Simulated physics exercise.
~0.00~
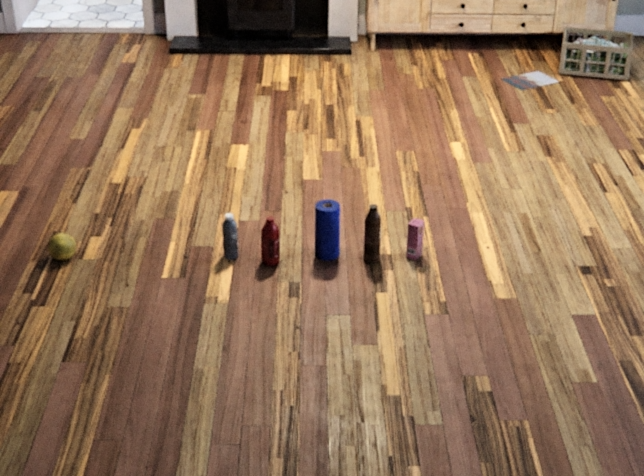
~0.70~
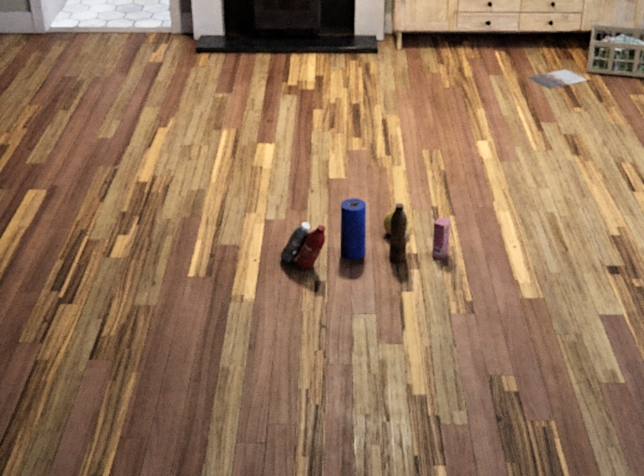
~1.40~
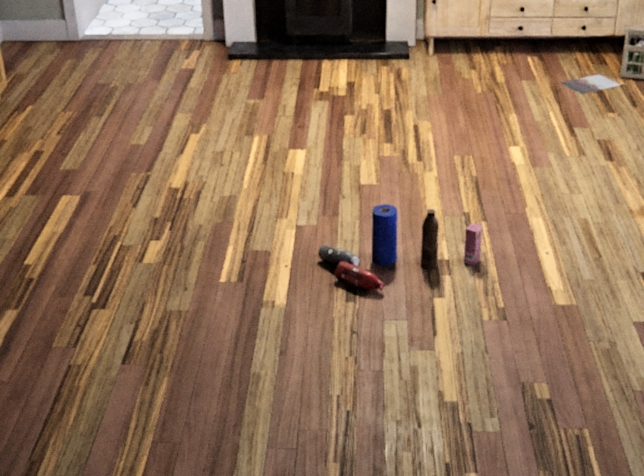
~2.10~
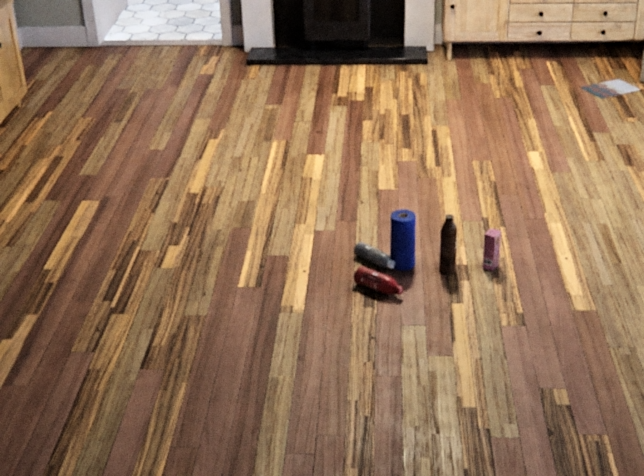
In the video, a yellow ball sits left of a row of five upright household objects on a wooden floor; the grey and red bottles then lean and topple together, ending on their sides while the blue roll, brown bottle and pink carton stay standing.
